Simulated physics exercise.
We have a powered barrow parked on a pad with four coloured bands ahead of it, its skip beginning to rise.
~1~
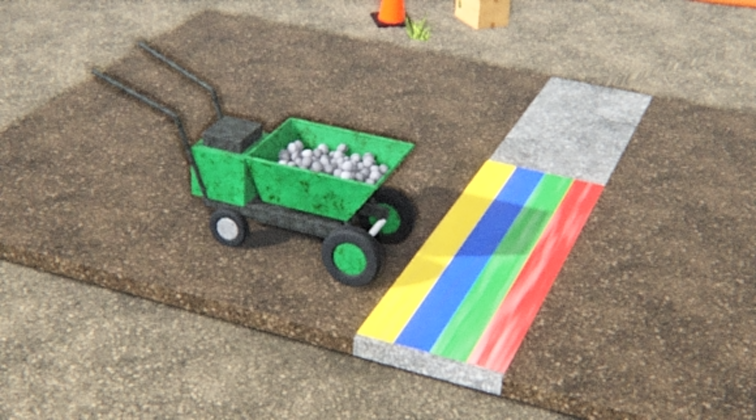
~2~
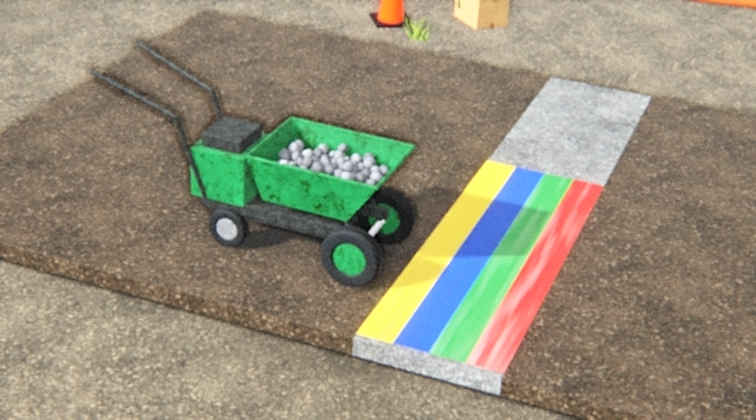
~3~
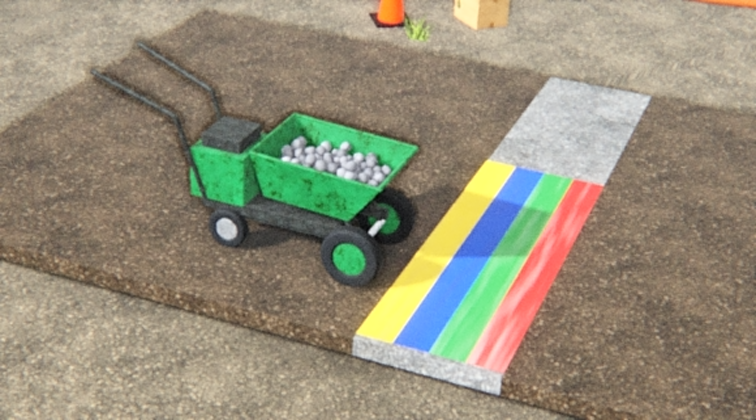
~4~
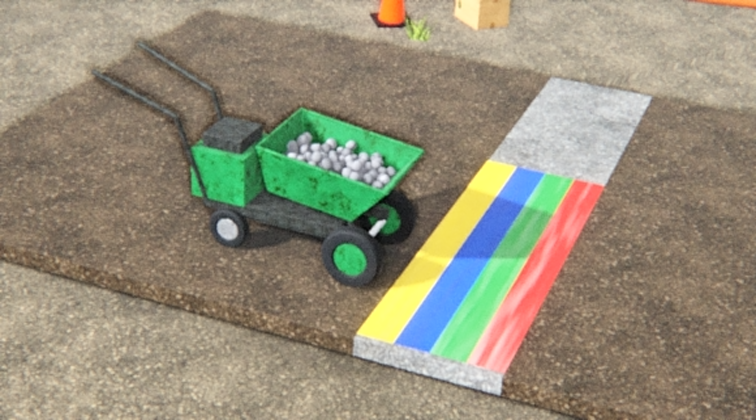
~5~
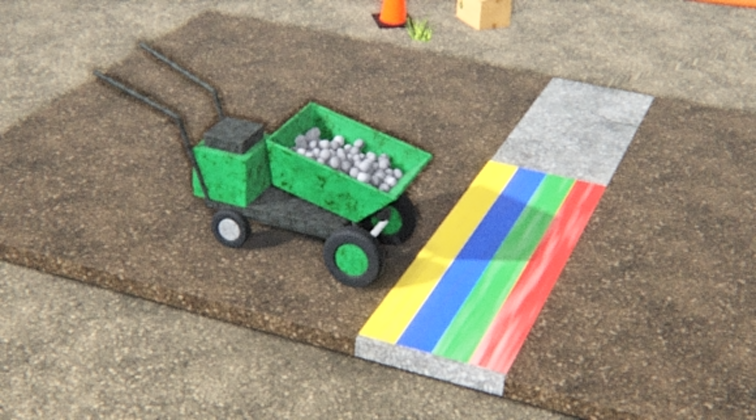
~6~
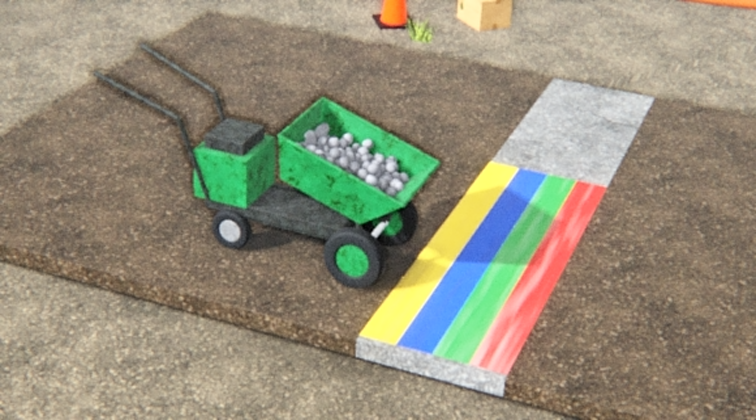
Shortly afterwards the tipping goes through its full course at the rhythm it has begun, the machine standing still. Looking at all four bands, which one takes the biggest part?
That would be the green band.
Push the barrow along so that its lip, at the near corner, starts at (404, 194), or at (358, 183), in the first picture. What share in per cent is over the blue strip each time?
The first spot gives roughly 0 %; the second gives roughly 40 %.
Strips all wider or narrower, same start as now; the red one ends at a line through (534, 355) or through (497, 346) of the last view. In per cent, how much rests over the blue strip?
Roughly 30 per cent first, then 20 per cent.
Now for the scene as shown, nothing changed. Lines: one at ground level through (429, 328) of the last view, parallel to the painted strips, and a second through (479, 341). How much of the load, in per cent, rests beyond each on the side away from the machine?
Respectively 80 and 30 %.
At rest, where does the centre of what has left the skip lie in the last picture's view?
Somewhere around (488, 290) in the last picture.
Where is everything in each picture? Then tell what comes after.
In the first frame, lip of the skip near (376, 187), level; top of the load near (325, 163), round cobbles; yellow strip near (392, 314); blue strip near (427, 323); green strip near (463, 333); red strip near (500, 342).
In the second frame, lip of the skip near (376, 188), level; top of the load near (315, 172).
In the third frame, lip of the skip near (380, 190), tipped barely; top of the load near (318, 170).
In the fourth frame, lip of the skip near (386, 193), tipped a little; top of the load near (308, 157).
In the fifth frame, lip of the skip near (395, 198), tipped a little; top of the load near (317, 154).
In the sixth frame, lip of the skip near (403, 206), tipped clearly; top of the load near (317, 152); yellow strip near (395, 316); blue strip near (430, 325); green strip near (466, 334); red strip near (502, 344).
Shortly afterwards, skip tipped steeply; the whole lot in the skip.
Next, skip tipped right over; the bulk in the skip; a little over the blue strip; a little over the green strip; only a few falling.
Some moments later, skip tipped right over; a little in the skip; only a few over the yellow strip; near a quarter over the blue strip; near a third over the green strip; near a quarter over the red strip; a little off the paint.
In the end, skip tipped right over; a little in the skip; only a few over the yellow strip; near a quarter over the blue strip; near a third over the green strip; near a quarter over the red strip; a little off the paint.
